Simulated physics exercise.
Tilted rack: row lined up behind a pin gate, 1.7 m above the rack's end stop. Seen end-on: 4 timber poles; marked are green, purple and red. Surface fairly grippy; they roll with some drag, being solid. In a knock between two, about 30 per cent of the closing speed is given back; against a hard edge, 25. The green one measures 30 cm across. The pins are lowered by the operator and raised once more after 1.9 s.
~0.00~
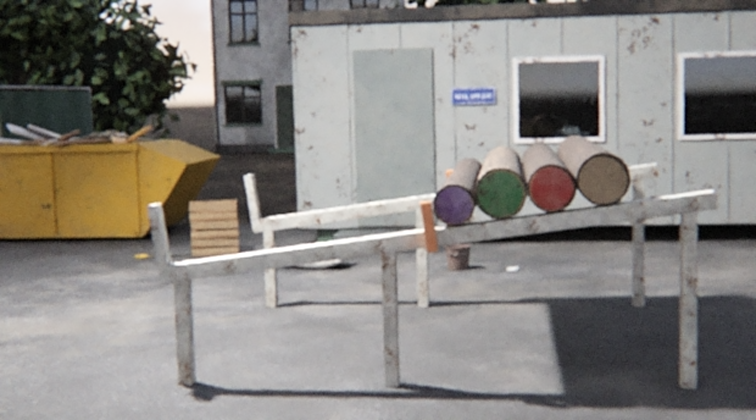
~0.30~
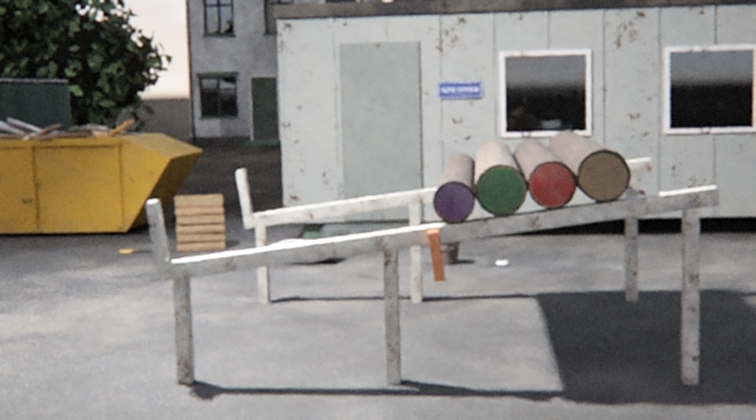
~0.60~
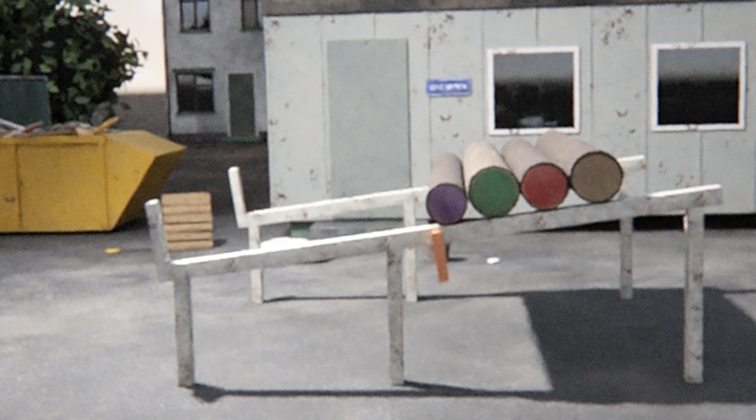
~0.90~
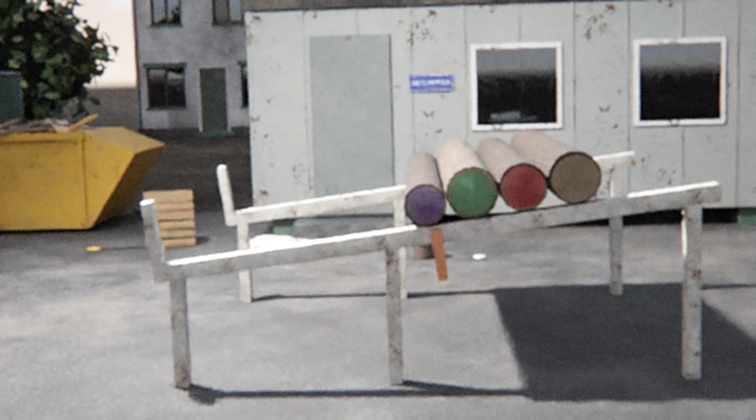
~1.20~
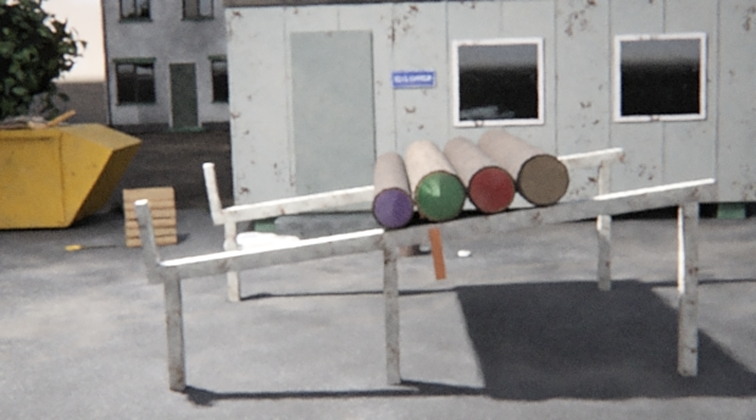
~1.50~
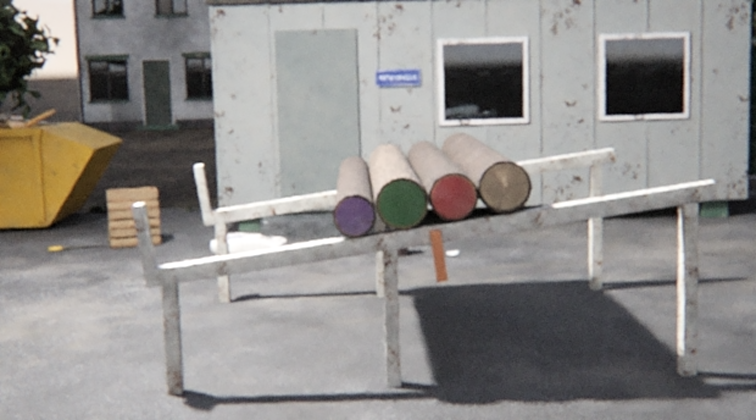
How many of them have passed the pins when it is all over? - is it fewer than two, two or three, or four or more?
It comes to four or more of them.
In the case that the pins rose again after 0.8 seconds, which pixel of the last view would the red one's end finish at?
I'd put it somewhere near (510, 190).
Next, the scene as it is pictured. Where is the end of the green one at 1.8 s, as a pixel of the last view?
Its near end sits close to (354, 211).
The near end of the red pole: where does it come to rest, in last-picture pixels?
(270, 226), roughly.
Then, 1.8 s in, green is on the rails, 45 cm below the pins, rolling left; purple is on the rails, 70 cm below the pins, rolling left; red is on the rails, 15 cm below the pins, rolling left; 3 of 4 have passed.
Then, 2.1 s in, green is on the rails, 75 cm below the pins, rolling left; purple is on the rails, 105 cm below the pins, rolling left; red is on the rails, 45 cm below the pins, rolling left; 4 of 4 have passed.
In the end (2.7 s), green is on the rails, 120 cm below the pins; purple is on the rails, 145 cm below the pins; red is on the rails, 90 cm below the pins; 4 of 4 have passed.
